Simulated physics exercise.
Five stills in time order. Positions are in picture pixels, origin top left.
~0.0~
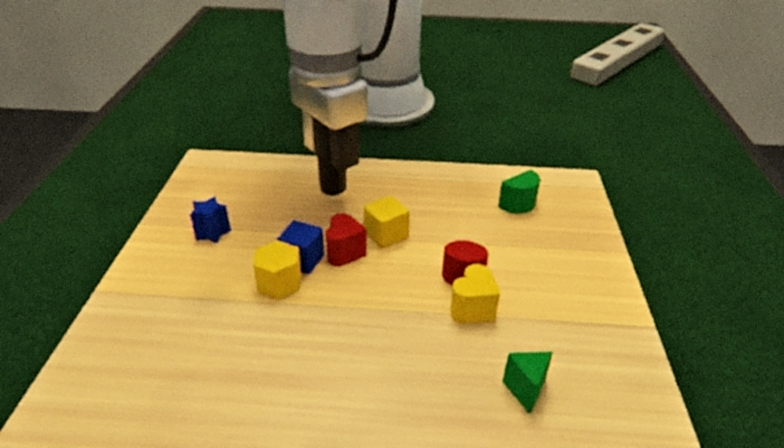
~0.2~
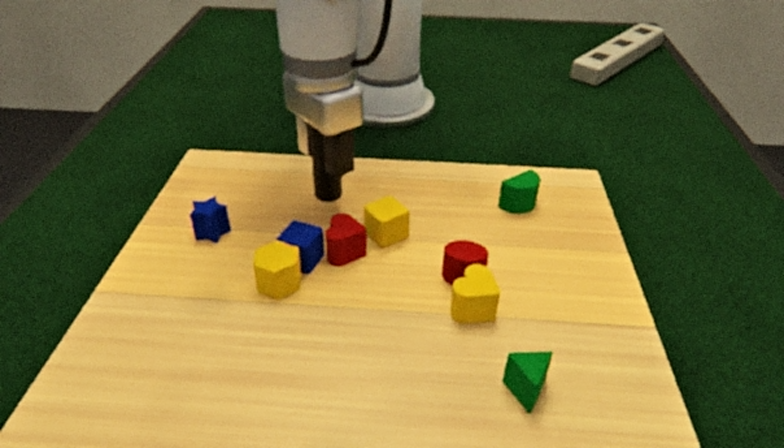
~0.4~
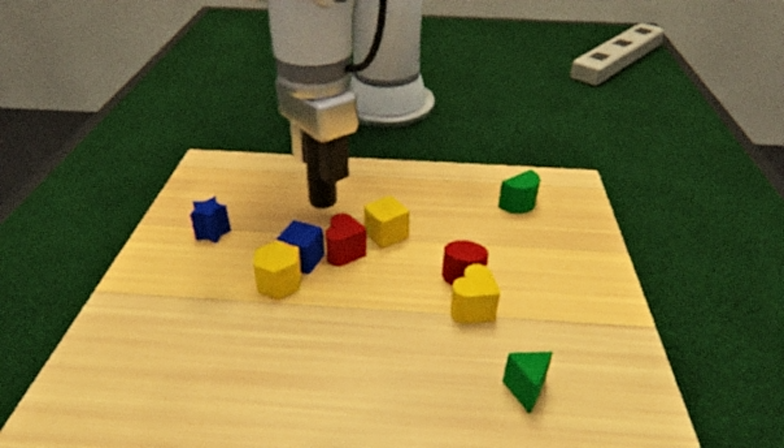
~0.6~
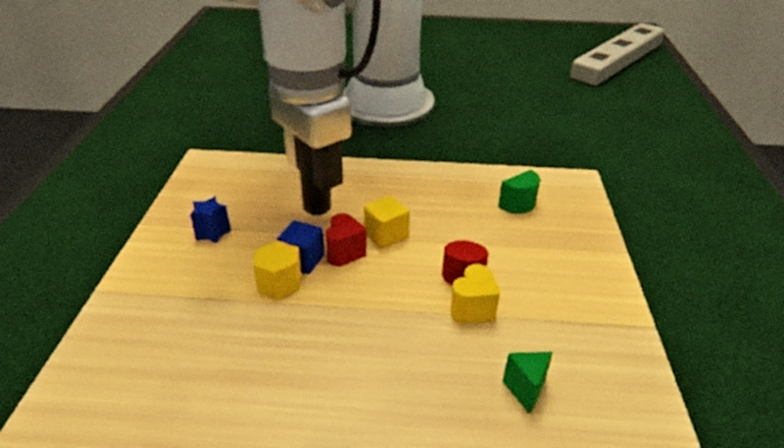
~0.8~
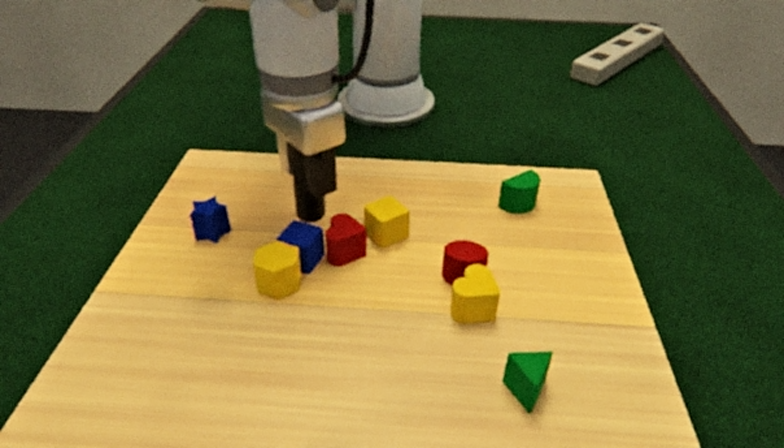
The video shows a robot arm above a wooden board scattered with red, blue, yellow and green blocks. Its dark tip moves slightly left and toward the viewer, nearing the blue cube, while the blocks stay still.
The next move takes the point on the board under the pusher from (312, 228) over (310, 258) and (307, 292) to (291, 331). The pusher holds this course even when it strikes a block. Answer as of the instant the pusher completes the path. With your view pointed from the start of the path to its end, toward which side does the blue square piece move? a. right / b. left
The correct letter is a.
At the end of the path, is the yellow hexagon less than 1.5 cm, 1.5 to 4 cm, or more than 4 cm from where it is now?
I'd go with over 4 cm for this block.
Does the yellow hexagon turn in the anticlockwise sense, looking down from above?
I expect not.
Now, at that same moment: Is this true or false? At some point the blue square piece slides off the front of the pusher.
False.
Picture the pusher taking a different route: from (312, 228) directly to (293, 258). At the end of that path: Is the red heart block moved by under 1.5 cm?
Yes.
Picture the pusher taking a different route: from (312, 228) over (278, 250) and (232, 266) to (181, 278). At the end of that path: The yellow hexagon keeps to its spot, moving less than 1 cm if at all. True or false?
Verdict: False.
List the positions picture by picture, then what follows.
The first picture shows pusher tip at (333, 189); block tops, yellow hexagon at (276, 255); blue square piece at (300, 233); red heart block at (344, 226).
The second picture shows pusher at (329, 196); blocks unchanged.
The third picture shows pusher at (323, 202); blocks unchanged.
The fourth picture shows pusher at (317, 208); blocks unchanged.
The fifth picture shows pusher at (311, 215); yellow hexagon at (276, 255); blue square piece at (300, 233); red heart block at (344, 226).
The first path, step by step. One third of the way, pusher at (309, 245); yellow hexagon at (262, 274); blue square piece at (293, 253).
Two thirds of the way, pusher at (305, 279); yellow hexagon at (236, 302), turned 35° clockwise; blue square piece at (278, 288), turned 35° clockwise.
At the end, pusher at (290, 317); yellow hexagon at (202, 321), turned 65° clockwise; blue square piece at (247, 324), turned 65° clockwise; red heart block in place.
